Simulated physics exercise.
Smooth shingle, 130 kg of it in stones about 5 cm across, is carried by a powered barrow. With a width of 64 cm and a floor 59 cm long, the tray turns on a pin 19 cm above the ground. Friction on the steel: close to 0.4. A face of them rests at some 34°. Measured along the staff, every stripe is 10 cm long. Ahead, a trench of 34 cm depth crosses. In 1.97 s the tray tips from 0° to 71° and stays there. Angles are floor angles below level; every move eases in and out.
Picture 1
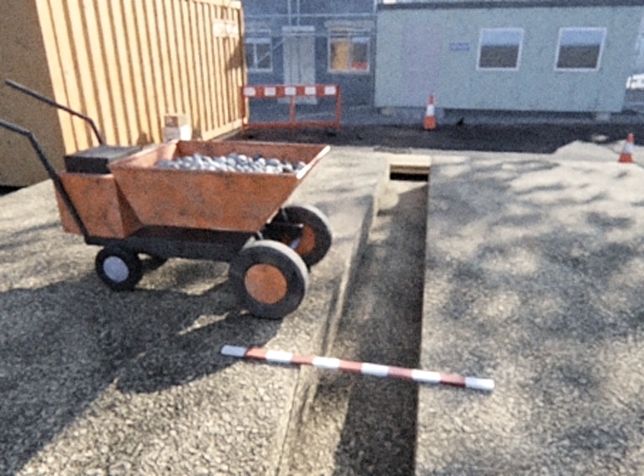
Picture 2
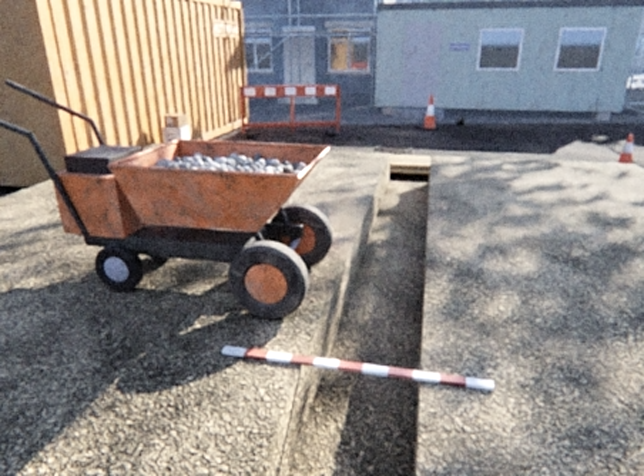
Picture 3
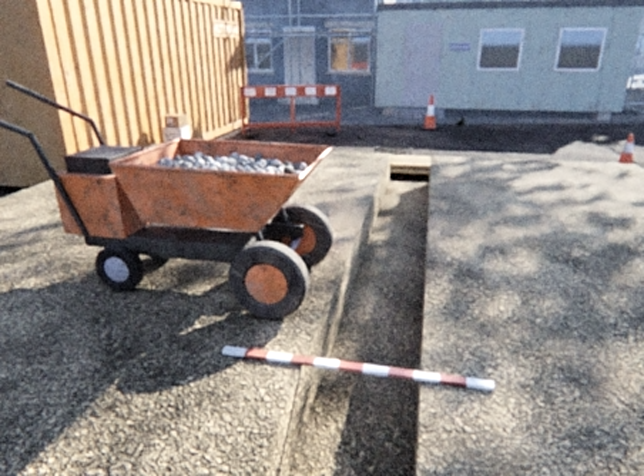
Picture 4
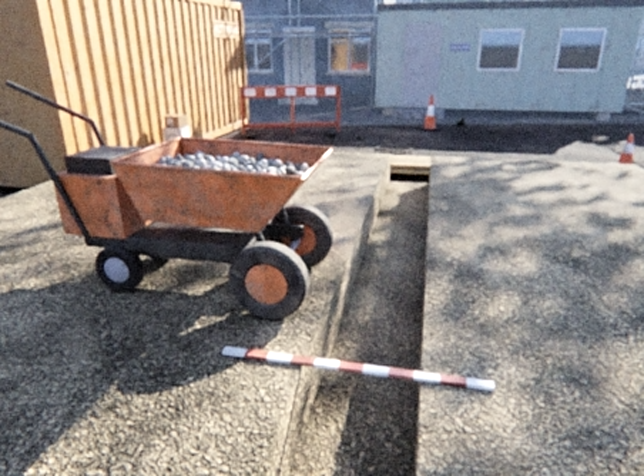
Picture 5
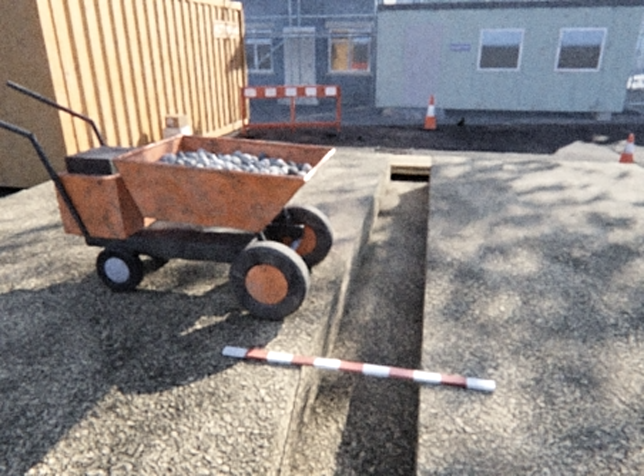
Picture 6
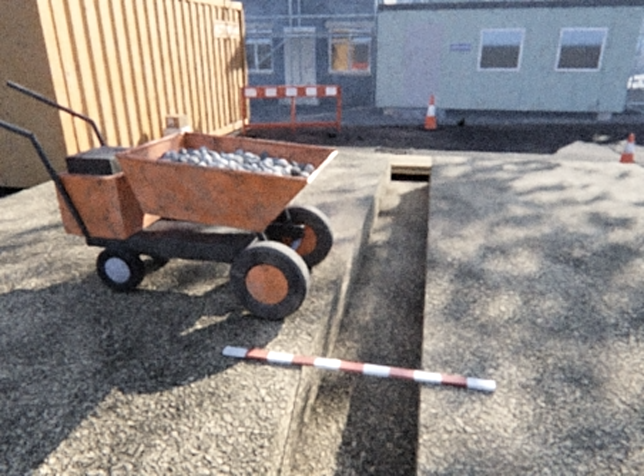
A large ribbed tan container stands at the left of a sunlit work yard, viewed from slightly above, with pale cabins, an orange-and-white barrier and cones behind. An orange barrow with black handles holds smooth grey stones at left, beside a narrow trench crossed by a red-and-white staff. The tray slowly tilts slightly down toward the right, while the barrow's wheels and the camera stay still.
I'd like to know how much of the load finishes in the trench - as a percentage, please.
Somewhere near 52 per cent of it finishes in the trench.
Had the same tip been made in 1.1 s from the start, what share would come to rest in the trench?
Near 45 per cent.
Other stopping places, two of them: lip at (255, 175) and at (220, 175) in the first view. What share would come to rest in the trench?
From the first spot near 100, from the second near 100 per cent.
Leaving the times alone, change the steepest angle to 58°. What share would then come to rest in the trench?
Roughly 55 per cent would end in the trench.
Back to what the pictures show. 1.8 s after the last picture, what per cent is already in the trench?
By then, around 30 percent.
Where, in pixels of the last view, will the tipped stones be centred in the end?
The stones end up centred near (418, 336).
Then, 1.2 s after the last picture the floor is at 60°, 98 % in the tray, 2 % in the trench; the foremost stones are at (413, 270).
Then, 1.8 s after the last picture the floor is at 71°, 30 % in the tray, 30 % in the trench, 40 % past the trench; the foremost stones are at (562, 320).
Then, 2.1 s after the last picture the floor is at 71°, 9 % in the tray, 42 % in the trench, 49 % past the trench; the foremost stones are at (632, 322).
Then, 4.1 s after the last picture the floor is at 71°, 0 % in the tray, 52 % in the trench, 48 % past the trench; the foremost stones are past the picture's edge.
